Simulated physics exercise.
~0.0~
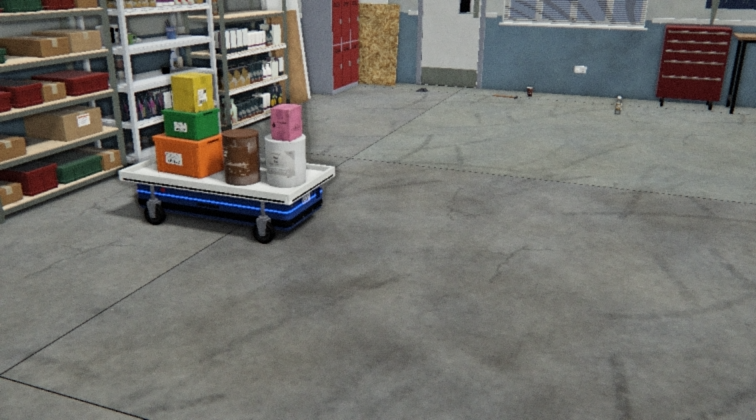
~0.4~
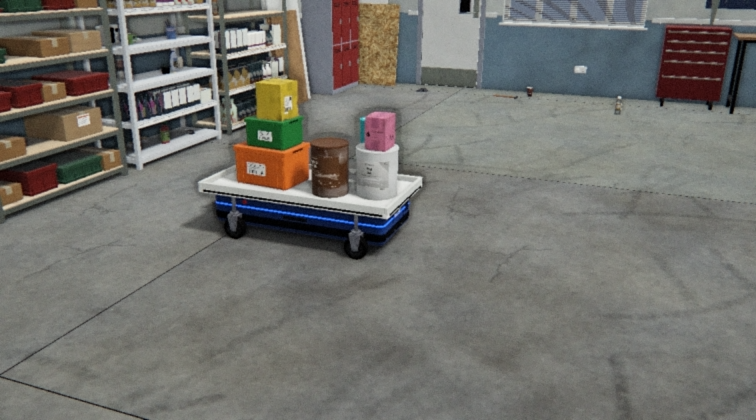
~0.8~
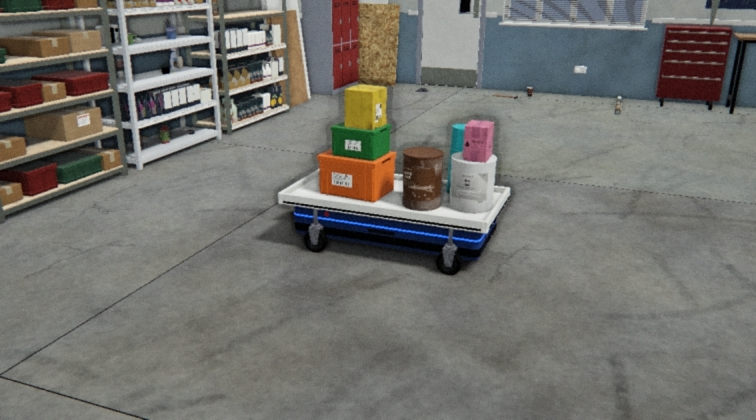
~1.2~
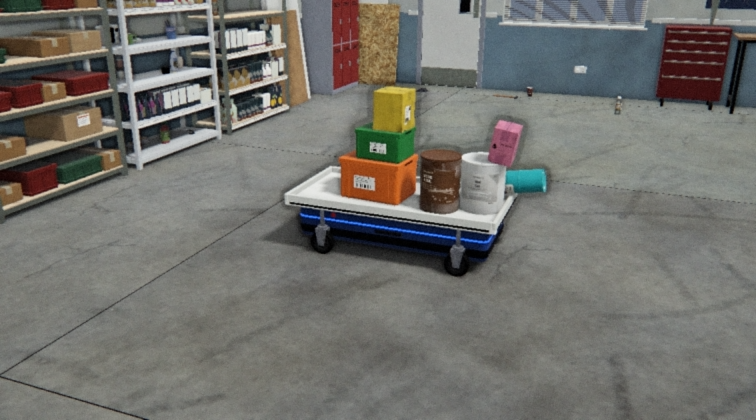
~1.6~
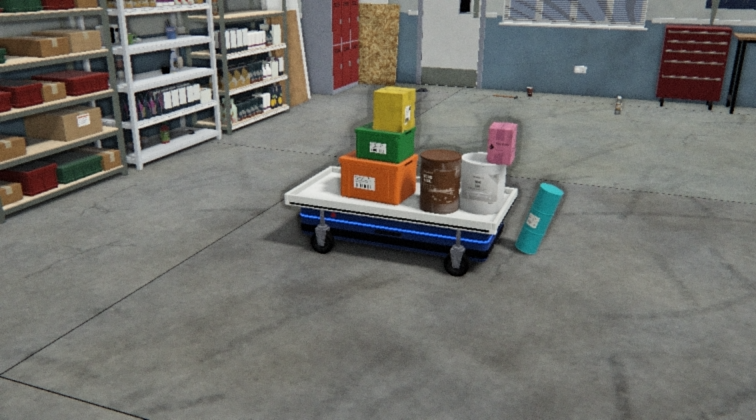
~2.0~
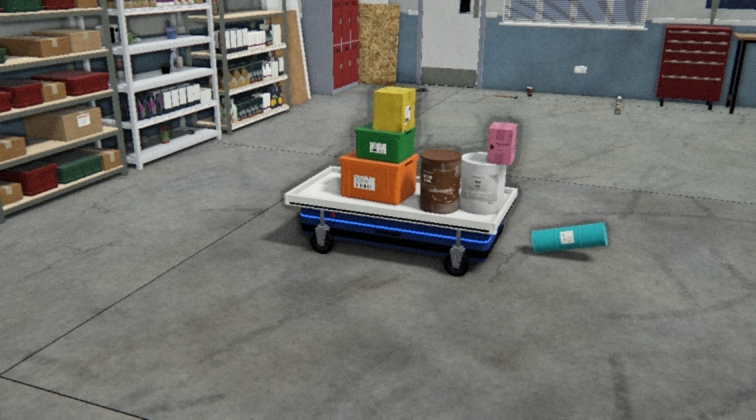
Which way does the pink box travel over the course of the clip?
The pink box travels to the right, as the viewer sees it.
